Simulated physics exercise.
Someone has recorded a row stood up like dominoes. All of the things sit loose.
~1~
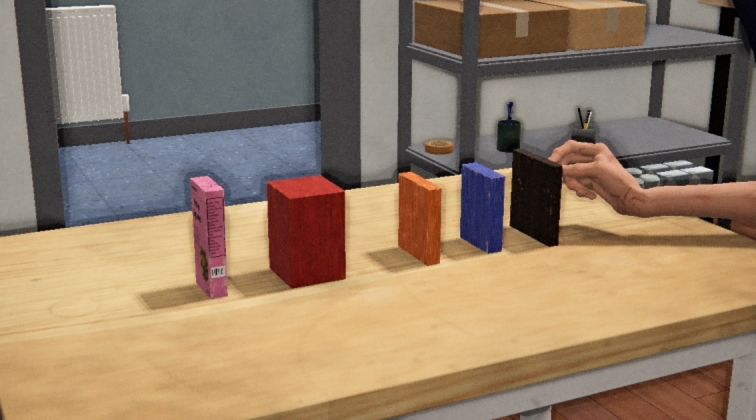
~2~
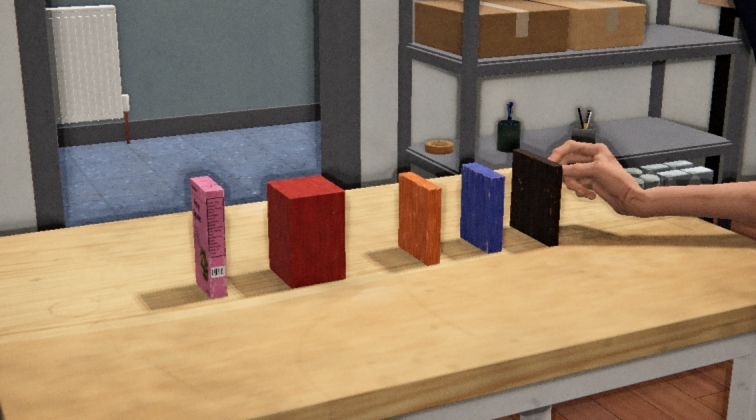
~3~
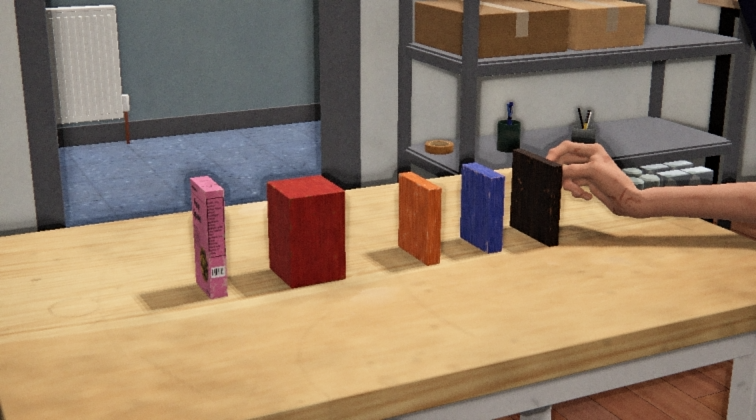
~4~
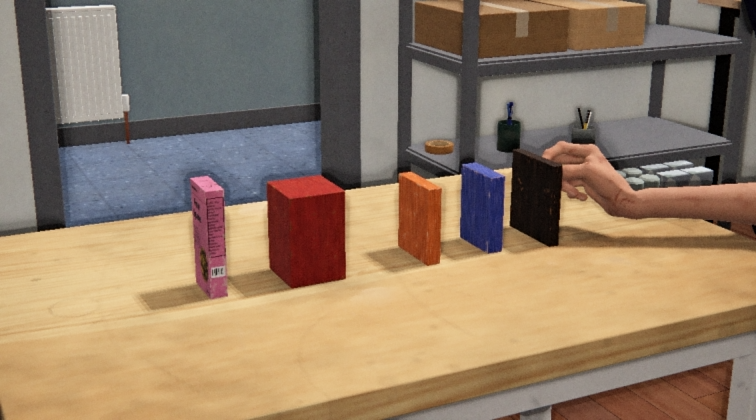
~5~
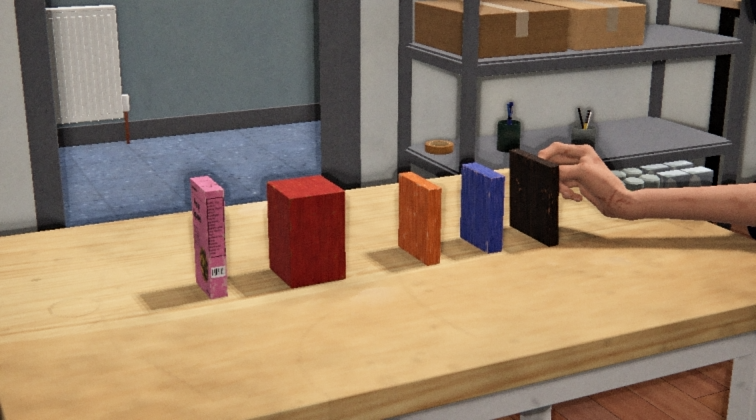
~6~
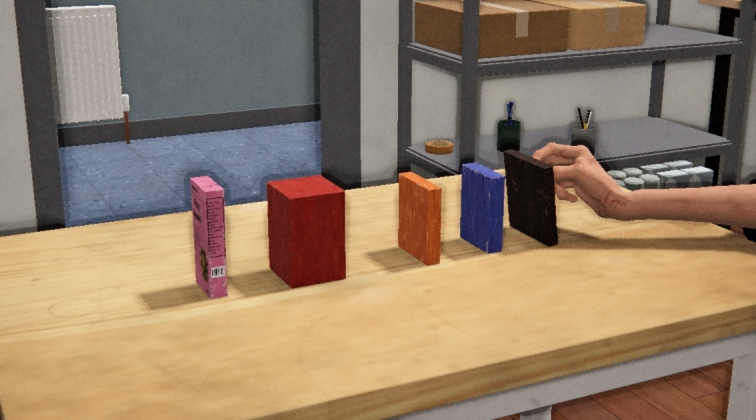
A hand reached in from the right and slowly tilted the black block a little to the left, toward the blue and orange boards, while the red block and pink box stood still.
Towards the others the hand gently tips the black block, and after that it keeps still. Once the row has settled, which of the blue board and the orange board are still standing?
The blue board has gone over; the orange board has gone over.
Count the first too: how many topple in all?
Total: 3.
Then, 0.30 s after the last picture, black block 50° over; blue board tipped 17° from how it was near (472, 208).
Then, 0.40 s after the last picture, black block 68° over; blue board tipped 50° from how it was near (453, 219); orange board tipped 9° from how it was near (414, 218).
Then, 0.50 s after the last picture, black block 75° over; blue board tipped 74° from how it was near (443, 233); orange board tipped 58° from how it was near (385, 235).
Then, 0.60 s after the last picture, black block 75° over; orange board on its side near (371, 252); blue board on its side near (442, 235).
At rest, tipped over on the table, orange board and blue board; red block in place. Seen from the same camera at the end, blue board near (442, 236), orange board near (370, 256).
